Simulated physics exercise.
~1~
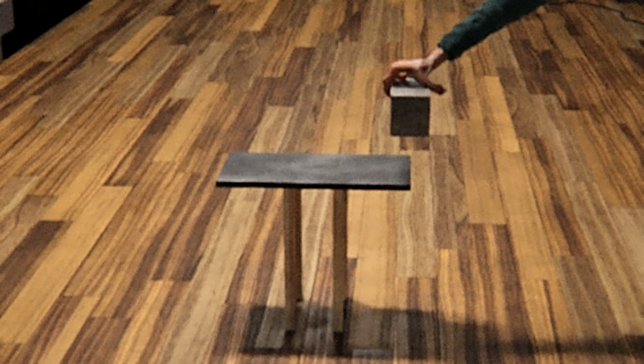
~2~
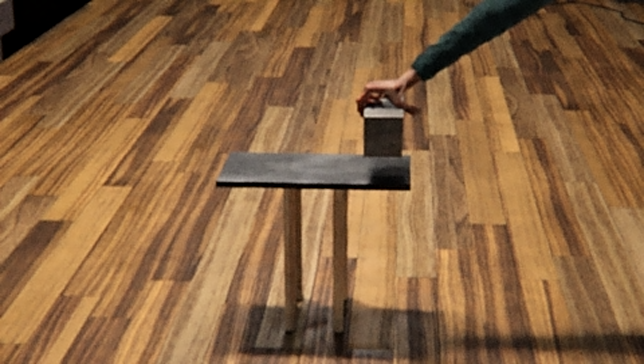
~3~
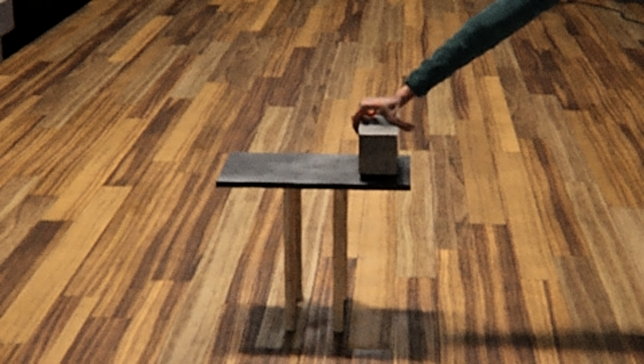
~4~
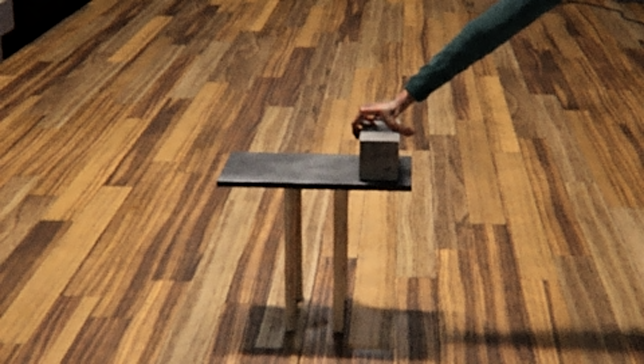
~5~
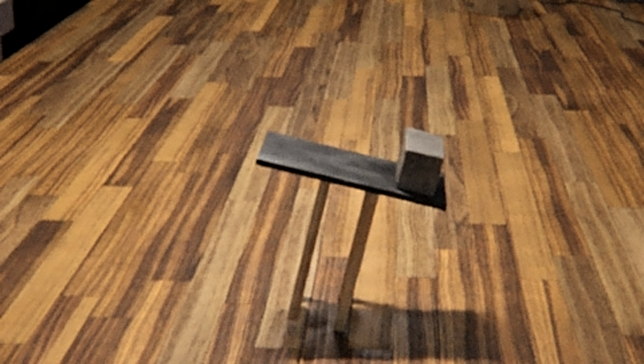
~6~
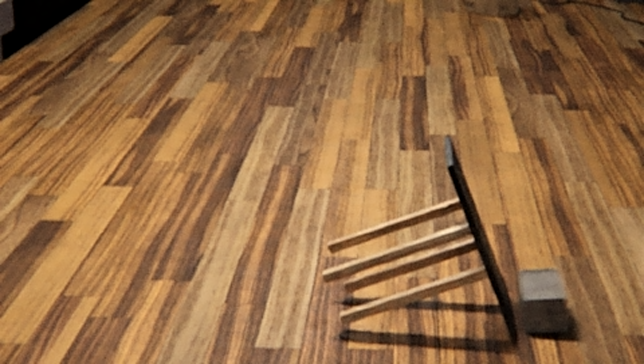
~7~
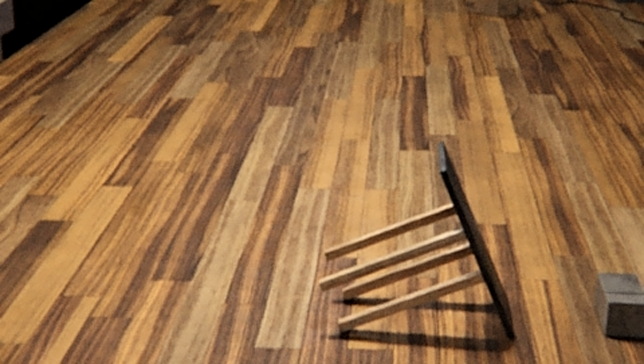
At first, a hand holds a dark gray block above and to the right of a small black table with narrow-set wooden legs, standing on a wood-plank floor. The hand moves the block left and lowers it onto the right end of the tabletop. It then lets go and draws back out of view. The table tilts to the right, with the block still on its lowered end, and topples over. The block drops to the floor and moves farther right, while the table ends up on its side, legs pointing left.
